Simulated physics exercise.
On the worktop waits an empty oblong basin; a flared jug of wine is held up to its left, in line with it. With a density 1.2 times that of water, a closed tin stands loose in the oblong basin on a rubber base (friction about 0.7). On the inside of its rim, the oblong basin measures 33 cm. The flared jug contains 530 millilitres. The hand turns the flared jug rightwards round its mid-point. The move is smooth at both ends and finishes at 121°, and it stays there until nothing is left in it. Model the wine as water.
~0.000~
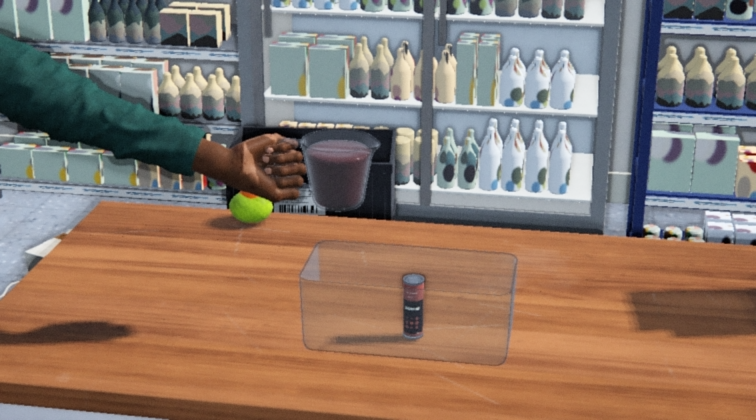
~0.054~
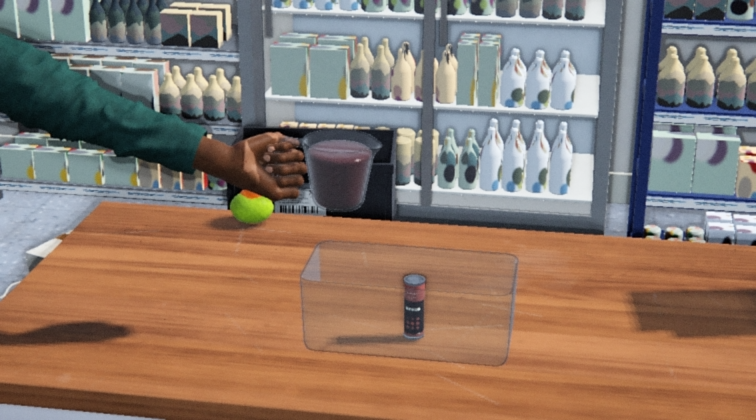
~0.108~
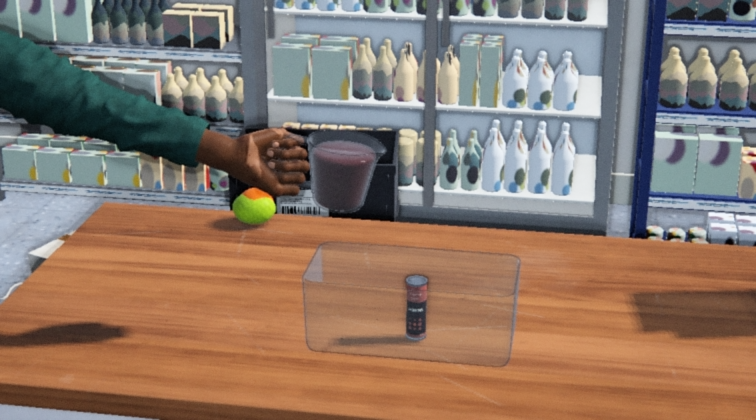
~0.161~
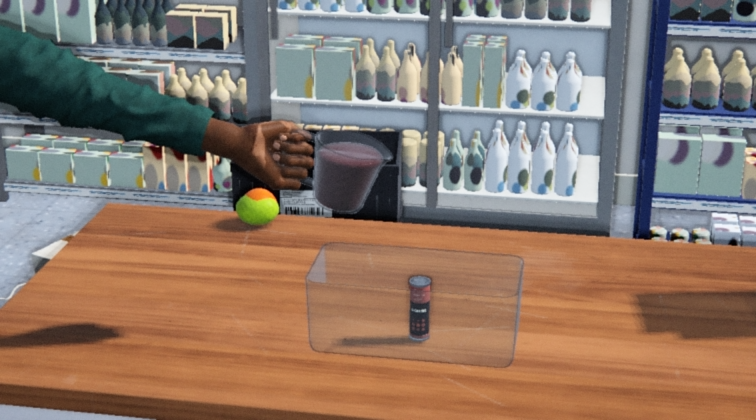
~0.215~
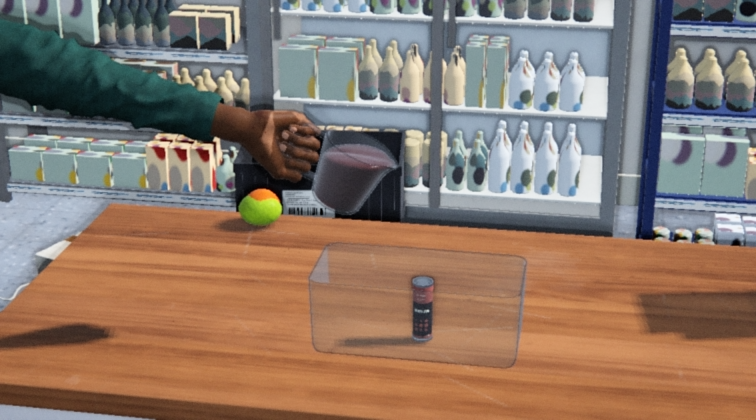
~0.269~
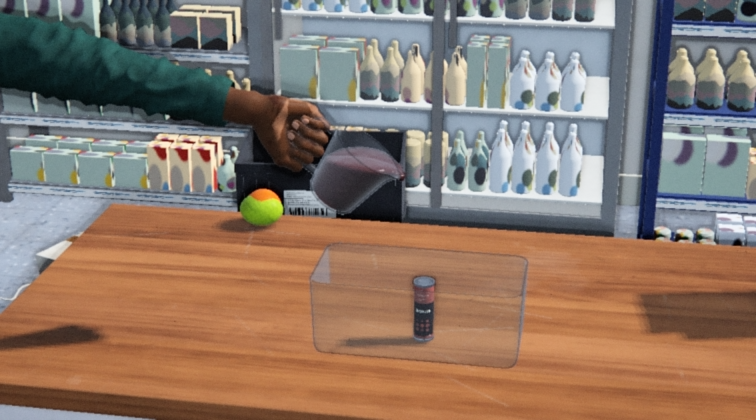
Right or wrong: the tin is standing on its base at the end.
Wrong, it is lying on its side.
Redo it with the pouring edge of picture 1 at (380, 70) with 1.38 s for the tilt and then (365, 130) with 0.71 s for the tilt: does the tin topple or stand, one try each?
Try 1: Still standing; try 2: Tipped over.
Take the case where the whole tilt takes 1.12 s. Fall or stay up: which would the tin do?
With that tilt, the tin stays on its base.
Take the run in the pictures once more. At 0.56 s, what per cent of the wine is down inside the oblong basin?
The basin holds roughly 36 in a hundred parts at that moment.
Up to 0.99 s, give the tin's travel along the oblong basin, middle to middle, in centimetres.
Its middle sits about 4 cm from the start.
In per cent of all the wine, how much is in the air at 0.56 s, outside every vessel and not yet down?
34 %.
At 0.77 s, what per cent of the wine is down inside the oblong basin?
About 96 %.
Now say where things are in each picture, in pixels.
In the first frame, tilt 0°; pouring edge (380, 144); surface from (307, 147) to (372, 151); the oblong basin's rim runs from (309, 260) to (514, 275); the tin's top is at (414, 282).
In the second frame, tilt 2°; pouring edge (382, 146); surface from (308, 147) to (373, 152).
In the third frame, tilt 6°; pouring edge (386, 150); surface from (312, 147) to (377, 154).
In the fourth frame, tilt 14°; pouring edge (393, 157); surface from (319, 149) to (384, 157).
In the fifth frame, tilt 24°; pouring edge (398, 166); surface from (324, 152) to (395, 160).
In the sixth frame, tilt 36°; pouring edge (401, 177); surface from (323, 158) to (395, 169); 3 per cent is over the edge.
After 0.56 s the tilt is 105° and 32 per cent is still to pour; the tin stands where it began.
After 0.77 s the tilt is 121° and 1 per cent is still to pour; the tin stands 2 cm from where it began.
After 0.99 s the tilt is 121° and 0 per cent is still to pour; the tin leans 23°.
After 1.23 s the tilt is 121° and 0 per cent is still to pour; the tin lies on its side.
In the end the tin lies on its side.
